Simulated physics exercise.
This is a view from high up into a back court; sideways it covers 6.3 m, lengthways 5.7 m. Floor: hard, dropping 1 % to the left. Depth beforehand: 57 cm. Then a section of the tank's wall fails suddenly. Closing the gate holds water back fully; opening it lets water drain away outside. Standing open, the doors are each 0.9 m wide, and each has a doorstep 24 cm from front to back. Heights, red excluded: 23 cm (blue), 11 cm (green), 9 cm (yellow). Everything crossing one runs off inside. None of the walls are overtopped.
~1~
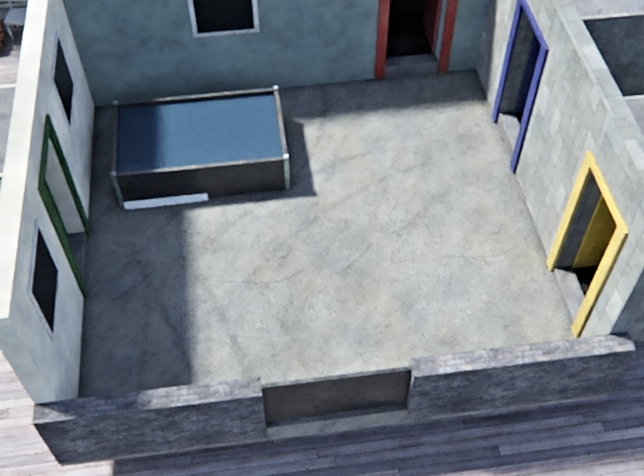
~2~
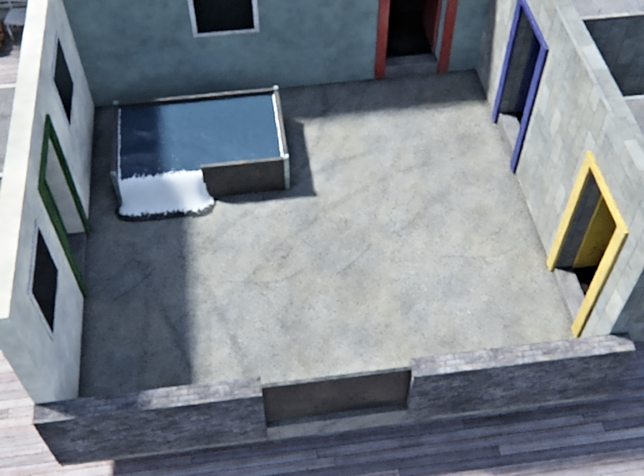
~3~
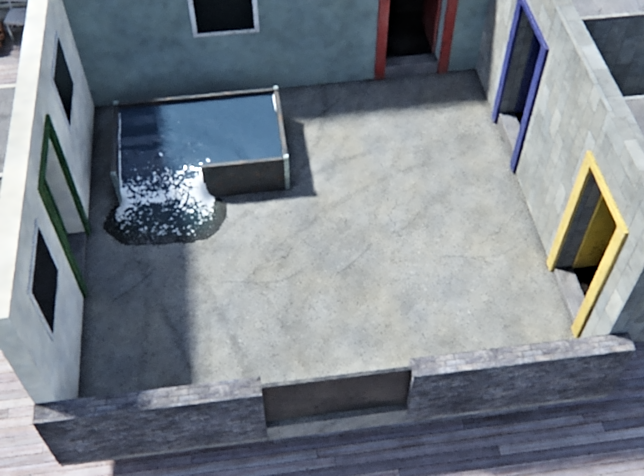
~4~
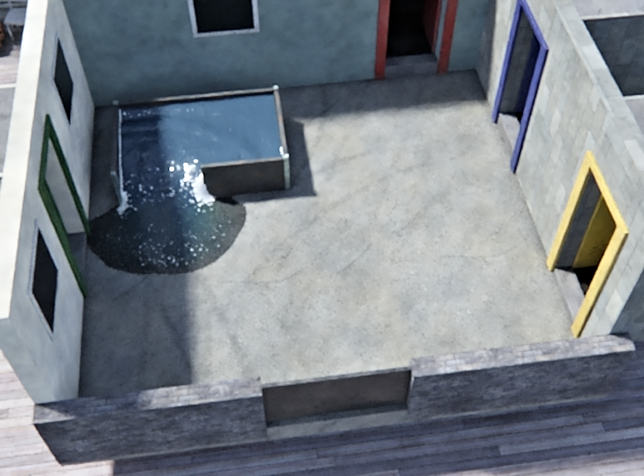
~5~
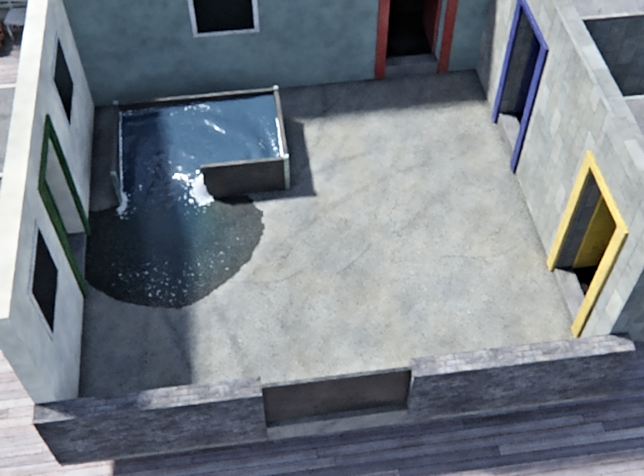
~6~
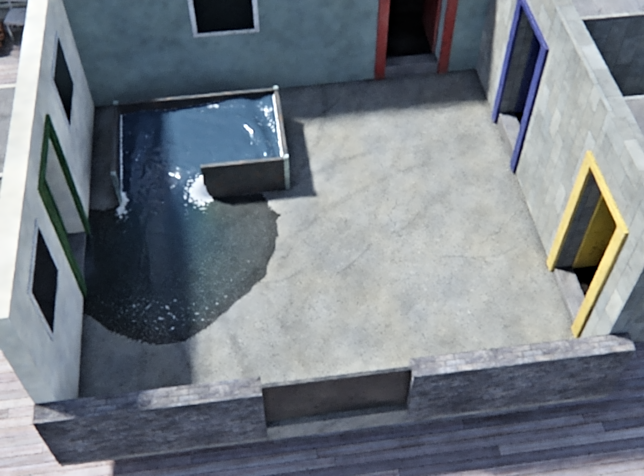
Water pouring from the open front of a rectangular tank, foaming at first, then spreading darkly across a walled courtyard's pale floor.
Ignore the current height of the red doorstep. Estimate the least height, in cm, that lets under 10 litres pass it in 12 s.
I would say 7 cm.
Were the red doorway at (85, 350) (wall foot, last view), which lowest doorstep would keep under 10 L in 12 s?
About 18 cm.
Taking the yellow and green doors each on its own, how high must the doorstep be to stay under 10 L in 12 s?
Some 11.5 cm for yellow, some 19 cm for green.
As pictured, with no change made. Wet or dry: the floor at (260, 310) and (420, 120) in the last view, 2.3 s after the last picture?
First soaked, then untouched.
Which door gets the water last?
Door: Red.
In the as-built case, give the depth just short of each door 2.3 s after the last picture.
Depths in cm: Blue 0, red 0, green 15, yellow 0.
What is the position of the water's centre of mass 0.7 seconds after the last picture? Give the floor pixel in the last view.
The water is centred near (183, 208).
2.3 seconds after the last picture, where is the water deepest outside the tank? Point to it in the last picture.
(79, 393).
Then, 0.7 s after the last picture water covers 30 % of the floor, deepest (32 cm) near (140, 208); it has not reached the red door.
Then, 2.3 s after the last picture water covers 35 % of the floor, deepest (30 cm) near (79, 393); it has not reached the red door.
Then, 11.3 s after the last picture water covers 95 % of the floor, deepest (14 cm) near (106, 118); 7 cm at the red door, 0 litres in over its 22 cm doorstep.
At the red door as built, the water peaked near 9 cm, 8.7 s after the last picture.
With a doorstep of 6 cm, 19 litres would have come in within the 12 s; with 7.5 cm, 6 litres. So under 10 litres takes about 7 cm.
